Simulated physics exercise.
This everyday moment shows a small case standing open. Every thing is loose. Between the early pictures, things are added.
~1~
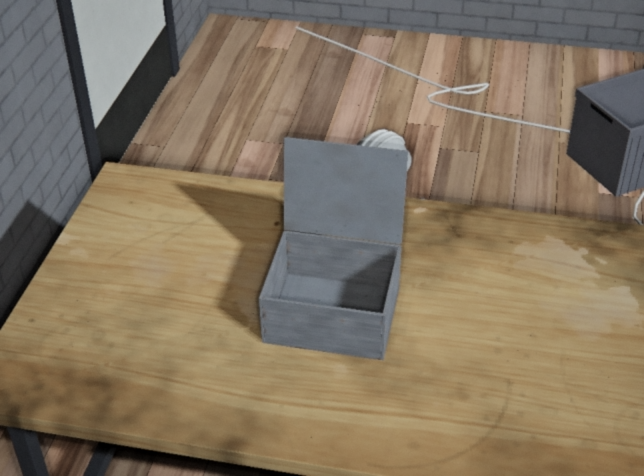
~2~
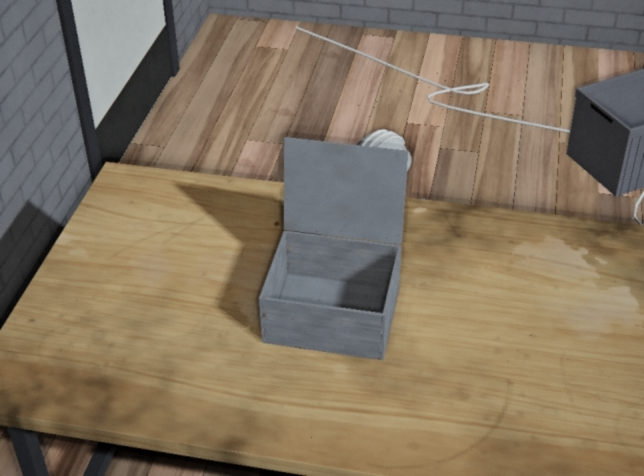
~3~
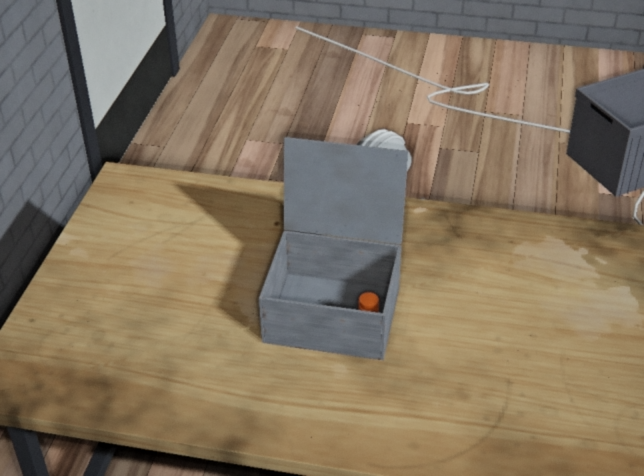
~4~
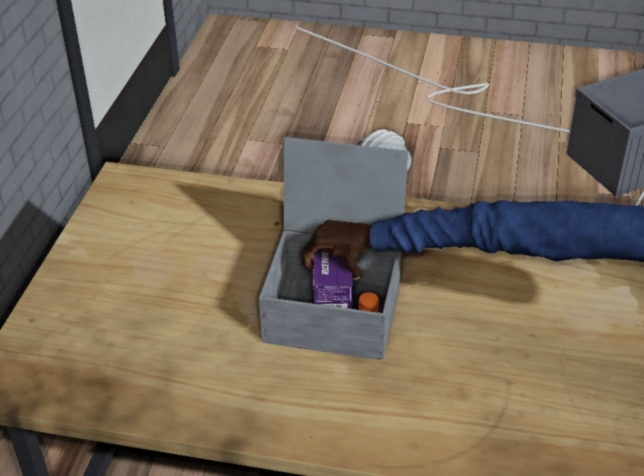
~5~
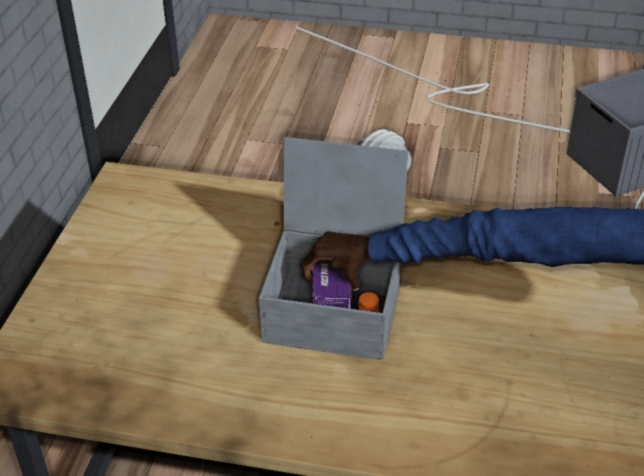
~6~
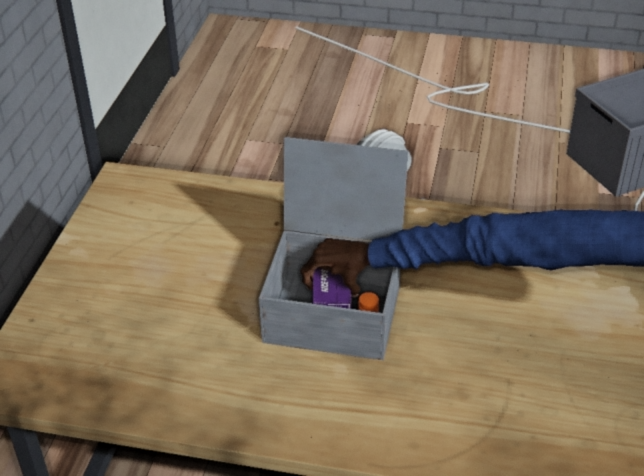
In a room with grey brick walls and a plank floor, a wooden table is seen from above by a still camera. A small grey case stands open and empty near the middle, a pale cord and a dark box lying beyond it. An orange object appears inside at the right, then a blue-sleeved arm reaches in from the right, its hand lowering a purple carton slightly beside it.
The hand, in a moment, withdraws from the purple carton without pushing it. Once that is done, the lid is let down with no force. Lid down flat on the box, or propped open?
You can see the lid settles down properly.
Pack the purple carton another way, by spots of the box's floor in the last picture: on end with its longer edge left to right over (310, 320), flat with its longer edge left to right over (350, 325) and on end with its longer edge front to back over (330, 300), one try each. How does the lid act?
Try one: The lid remains open; try two: It remains open; try three: It remains open.
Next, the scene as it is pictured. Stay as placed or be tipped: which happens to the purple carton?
By the end the purple carton has kept its angle.
Then, 1.40 s later than the last frame, lid 81° above the rim.
Then, 1.70 s later than the last frame, lid 51° above the rim.
Then, 1.90 s later than the last frame, lid 18° above the rim.
When it is over, lid shut; both as before. End places, in pixels of the last picture, purple carton near (332, 293).
